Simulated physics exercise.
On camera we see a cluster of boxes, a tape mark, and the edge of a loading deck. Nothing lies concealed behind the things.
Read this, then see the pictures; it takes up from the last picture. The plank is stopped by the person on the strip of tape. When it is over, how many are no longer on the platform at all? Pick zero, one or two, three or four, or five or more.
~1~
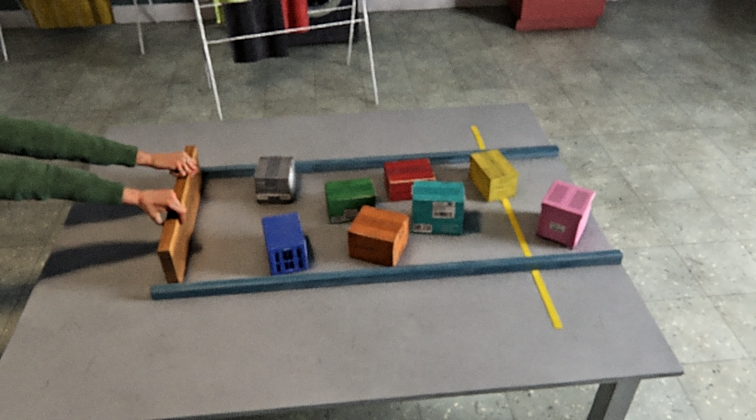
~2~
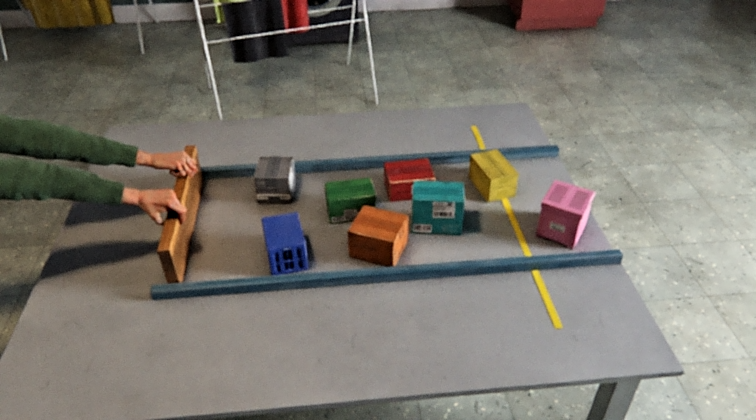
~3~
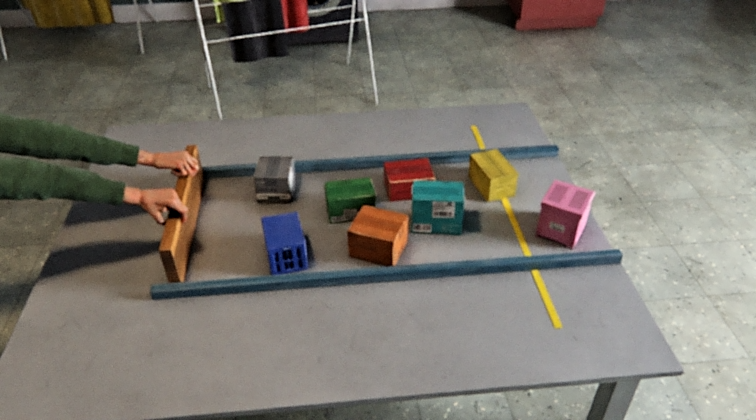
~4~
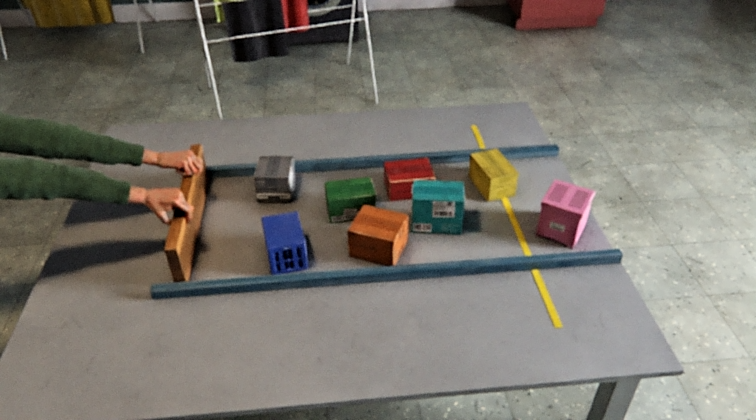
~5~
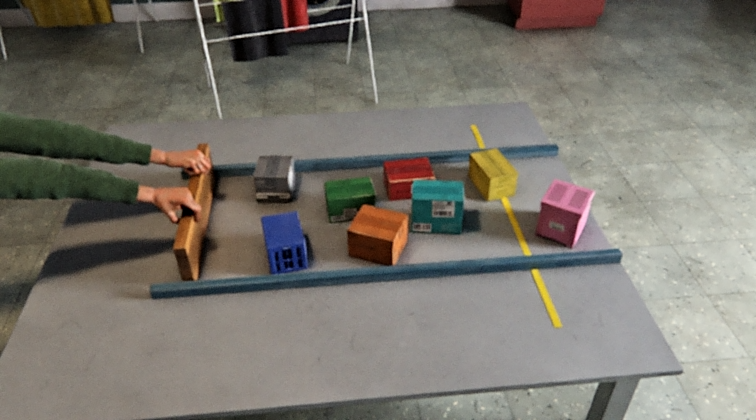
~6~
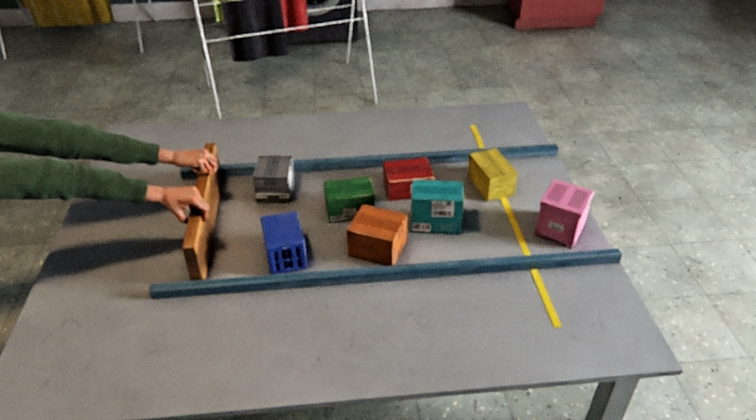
The answer is one or two.
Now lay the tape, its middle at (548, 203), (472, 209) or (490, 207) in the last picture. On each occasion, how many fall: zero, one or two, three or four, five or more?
Going one by one, the answers are 5 or more, none at all and one or two.
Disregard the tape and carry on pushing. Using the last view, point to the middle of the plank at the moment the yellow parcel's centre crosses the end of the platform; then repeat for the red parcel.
The middle is at (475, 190) when it's the yellow parcel, and at (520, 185) when it's the red parcel.
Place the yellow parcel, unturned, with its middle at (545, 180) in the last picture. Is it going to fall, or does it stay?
Observed: The yellow parcel does not remain.
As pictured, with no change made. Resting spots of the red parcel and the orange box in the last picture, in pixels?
Approximately (555, 165) for one, approximately (585, 230) for the other.
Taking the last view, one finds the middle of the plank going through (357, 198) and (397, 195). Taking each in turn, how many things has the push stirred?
The count reaches 5 first and 7 second.
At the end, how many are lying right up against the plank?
It's 3 of them.
A little later, none off yet; pink tote at rest near (564, 213); yellow parcel at rest near (492, 174); turquoise parcel at rest near (437, 207).
Next, none off yet; pink tote at rest near (564, 213); yellow parcel at rest near (492, 174); turquoise parcel shifted a little near (451, 206).
Later still, none off yet; pink tote shifted a little near (574, 213); yellow parcel shifted about its own width near (548, 170); turquoise parcel shifted well along near (526, 202).
When it is over, the number that fall off is one or two; down, yellow parcel and pink tote.
